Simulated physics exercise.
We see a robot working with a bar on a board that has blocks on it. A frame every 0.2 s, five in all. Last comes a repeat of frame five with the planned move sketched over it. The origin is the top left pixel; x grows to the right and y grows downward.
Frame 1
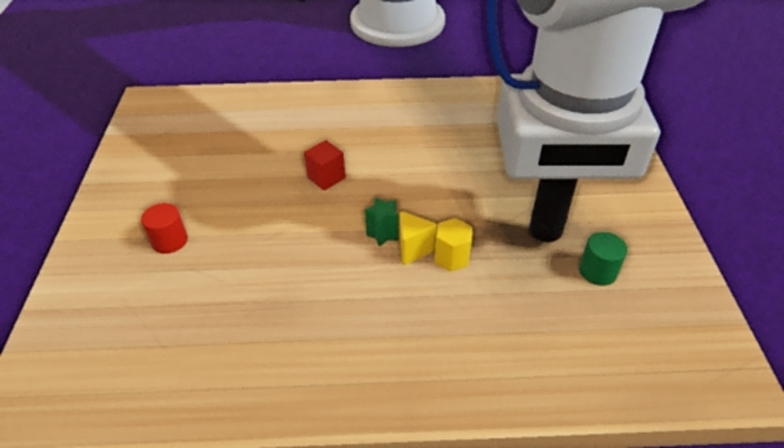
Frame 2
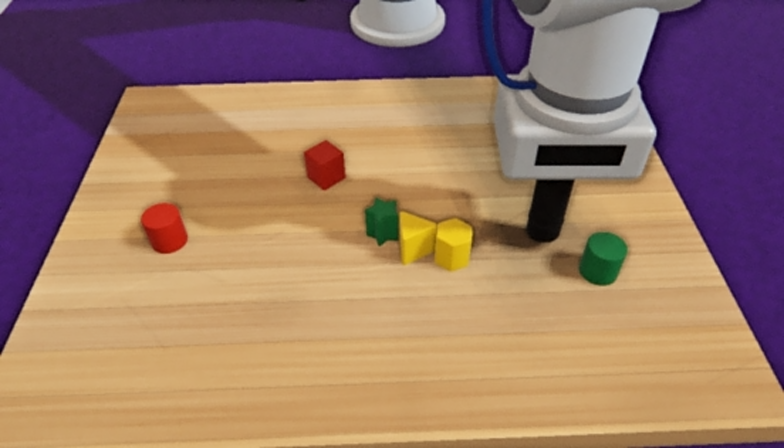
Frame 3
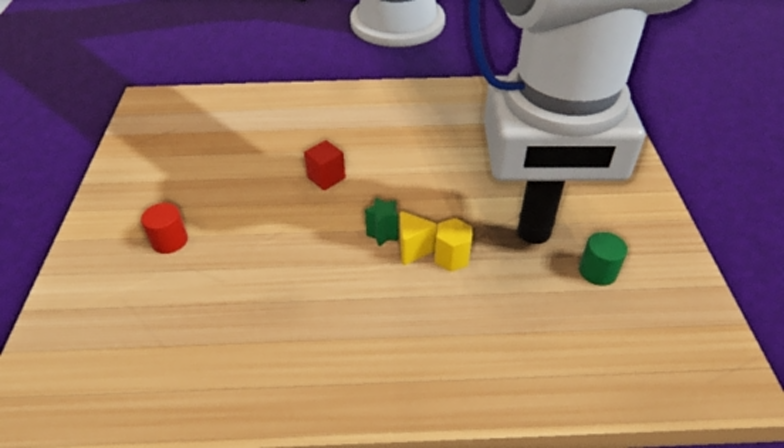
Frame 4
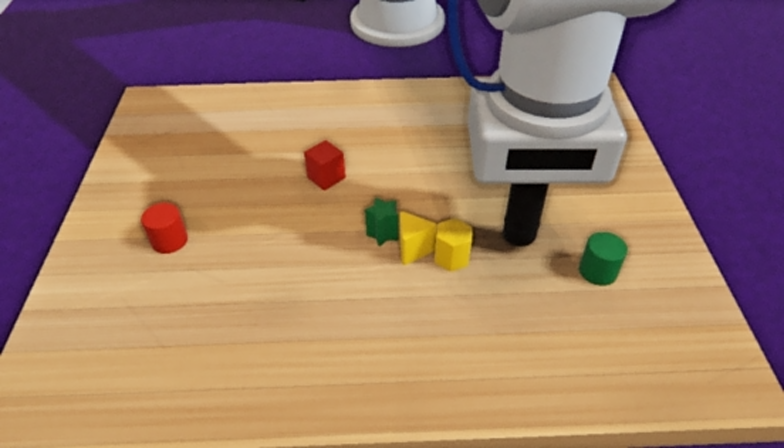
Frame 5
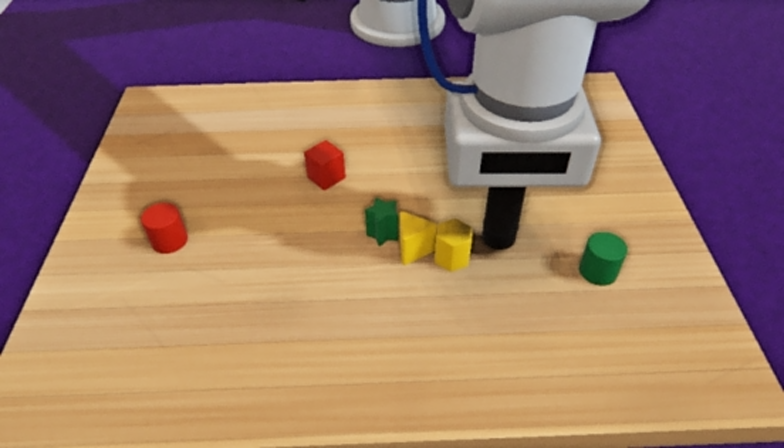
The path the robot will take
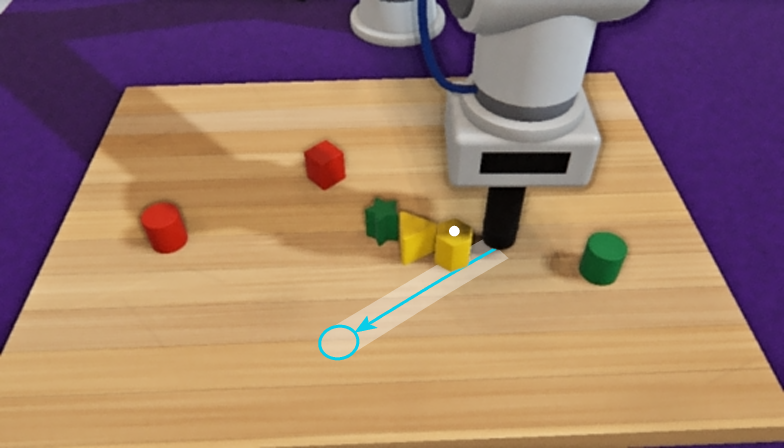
On a wooden board scattered with red, green and yellow blocks, a robot arm slid its black bar slowly left, away from the green cylinder and toward the yellow blocks, while every block stayed still.
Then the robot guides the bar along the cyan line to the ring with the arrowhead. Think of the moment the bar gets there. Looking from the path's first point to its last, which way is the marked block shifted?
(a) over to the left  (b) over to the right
The correct letter is b.
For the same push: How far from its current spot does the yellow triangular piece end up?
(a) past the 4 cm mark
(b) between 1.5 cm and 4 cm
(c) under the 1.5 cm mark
I choose b.
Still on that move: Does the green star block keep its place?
Going by the path, no.
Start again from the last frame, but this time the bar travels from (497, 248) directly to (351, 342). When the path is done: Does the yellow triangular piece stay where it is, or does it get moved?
Once the path ends, it is somewhere new.
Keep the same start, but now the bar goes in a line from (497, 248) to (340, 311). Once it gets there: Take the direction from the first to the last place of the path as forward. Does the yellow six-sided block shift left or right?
Heads right.
Path on the board, in a line from (497, 248) to (339, 342); the dot is on the yellow six-sided block.
The first path, step by step. One third of the way, bar (448, 267); green star block (370, 206), turned 25° clockwise; yellow triangular piece (393, 221); yellow six-sided block (415, 238), turned 65° clockwise.
Two thirds of the way, bar (394, 299); green star block (369, 205), turned 25° clockwise; yellow triangular piece (392, 220); yellow six-sided block (403, 242), turned 105° clockwise.
At the end, bar (338, 333); green star block (369, 205), turned 25° clockwise; yellow triangular piece (392, 220); yellow six-sided block (403, 242), turned 105° clockwise; green circle in place.
